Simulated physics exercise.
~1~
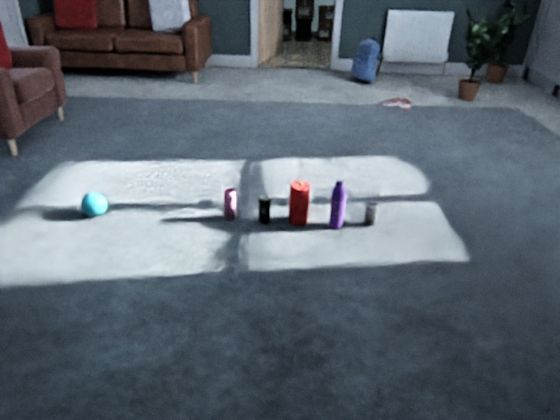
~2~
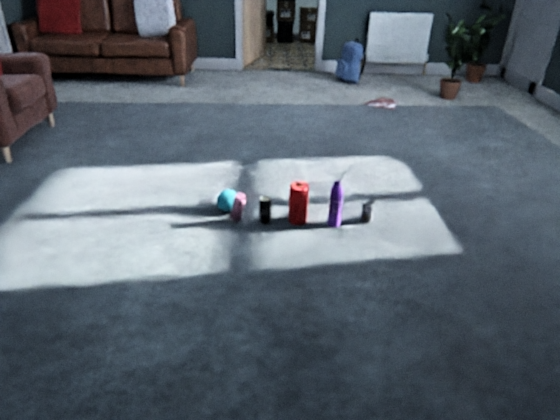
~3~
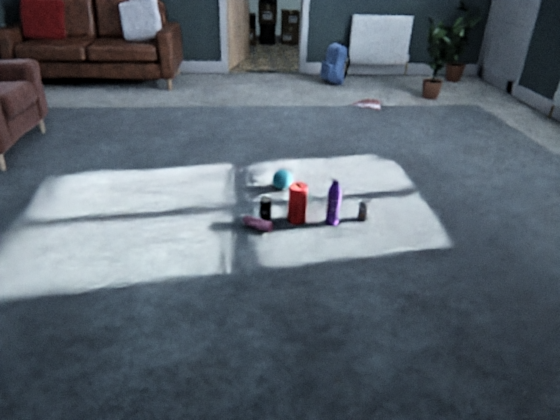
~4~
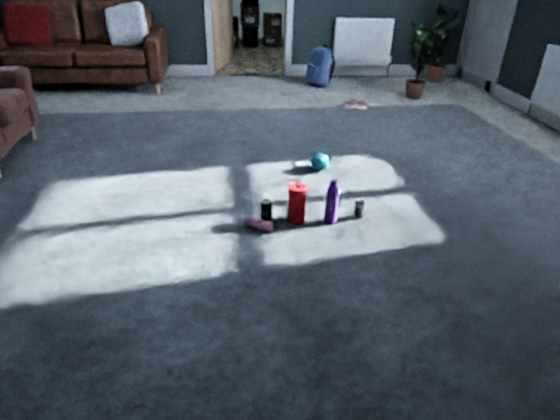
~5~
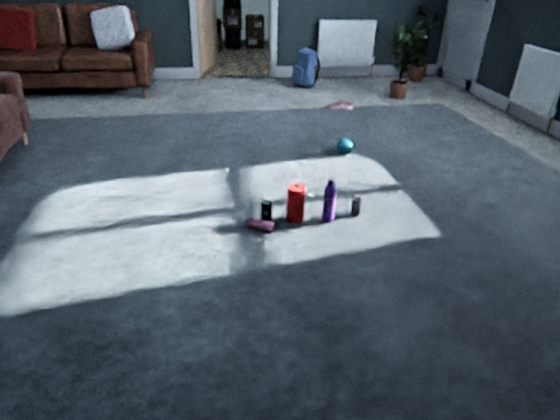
Turquoise ball rolling right across a grey floor, knocking over a pink can and rolling away behind four items left standing.
